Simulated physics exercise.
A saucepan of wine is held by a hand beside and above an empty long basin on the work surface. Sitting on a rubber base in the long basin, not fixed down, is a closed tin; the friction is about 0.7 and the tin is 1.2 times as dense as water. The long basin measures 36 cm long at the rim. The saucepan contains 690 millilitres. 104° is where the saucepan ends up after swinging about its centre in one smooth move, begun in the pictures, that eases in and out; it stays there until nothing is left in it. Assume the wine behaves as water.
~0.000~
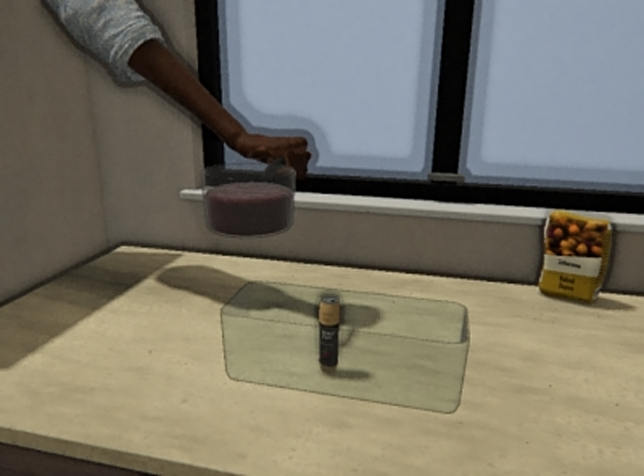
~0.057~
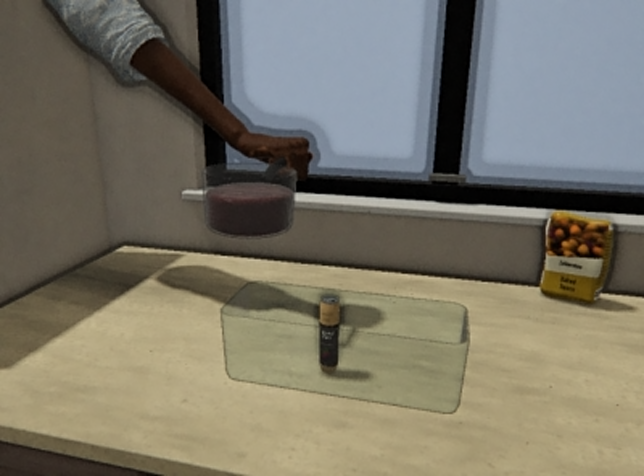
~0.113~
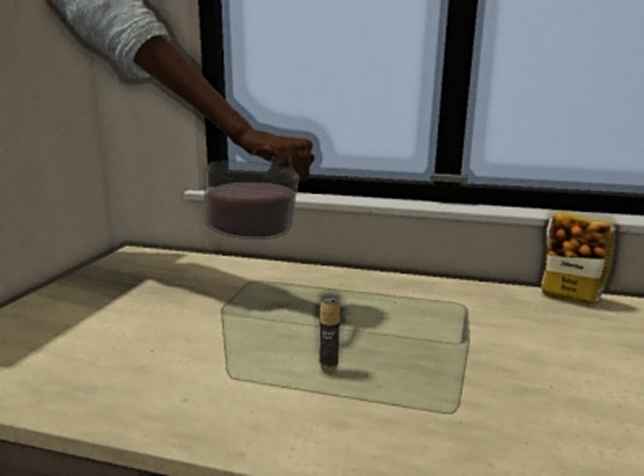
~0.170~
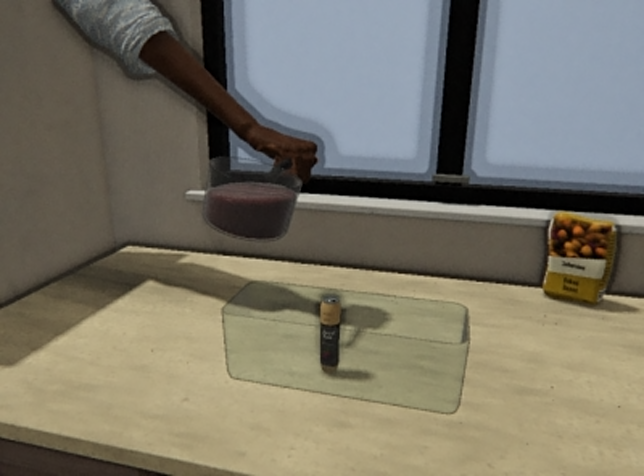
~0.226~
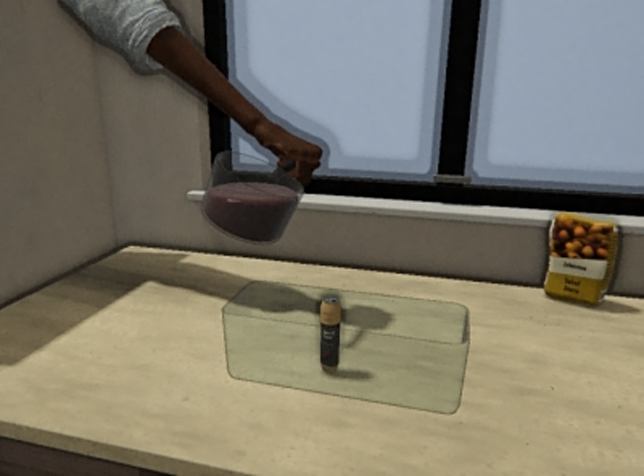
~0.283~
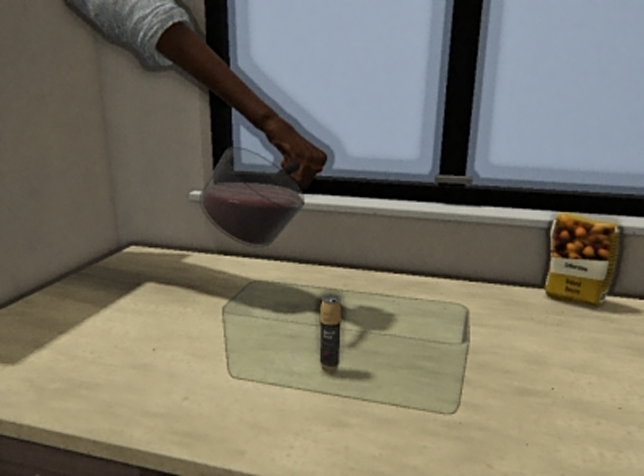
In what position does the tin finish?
It finishes knocked over.
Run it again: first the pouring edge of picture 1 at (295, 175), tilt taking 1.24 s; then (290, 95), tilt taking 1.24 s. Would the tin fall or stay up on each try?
Try 1: Still standing; try 2: Still standing.
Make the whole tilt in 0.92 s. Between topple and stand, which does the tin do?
Result: Tin upright.
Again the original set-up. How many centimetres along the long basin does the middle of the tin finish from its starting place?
Looks like roughly 8.5 cm in total.
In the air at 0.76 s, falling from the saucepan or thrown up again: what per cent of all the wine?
12 in a hundred, give or take.
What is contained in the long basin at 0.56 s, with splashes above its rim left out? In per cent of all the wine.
Estimate - around 14 in a hundred parts.
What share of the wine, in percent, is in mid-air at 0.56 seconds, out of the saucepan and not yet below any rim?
Near 46 in a hundred.
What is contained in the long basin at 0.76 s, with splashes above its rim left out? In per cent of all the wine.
Near 78 per cent of the total.
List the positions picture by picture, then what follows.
In the first frame, it leans 0°; its right rim is at (293, 175); the wine meets the walls at (210, 188) and (291, 193); the long basin's rim runs from (234, 297) to (467, 324); the tin's top is at (330, 303).
In the second frame, it leans 2°; its right rim is at (294, 176); the wine meets the walls at (211, 188) and (293, 194).
In the third frame, it leans 7°; its right rim is at (296, 180); the wine meets the walls at (213, 188) and (294, 194).
In the fourth frame, it leans 14°; its right rim is at (299, 187); the wine meets the walls at (213, 188) and (296, 196).
In the fifth frame, it leans 25°; its right rim is at (301, 197); the wine meets the walls at (212, 188) and (298, 197).
In the sixth frame, it leans 37°; its right rim is at (301, 207); the wine meets the walls at (210, 186) and (303, 200).
By 0.56 s the tilt is 94° and 39 per cent is still to pour; the tin stands where it began.
By 0.76 s the tilt is 104° and 10 per cent is still to pour; the tin stands where it began.
By 0.97 s the tilt is 104° and 1 per cent is still to pour; the tin leans 9°.
By 1.20 s the tilt is 104° and 0 per cent is still to pour; the tin leans 22°.
At rest the tin lies on its side.
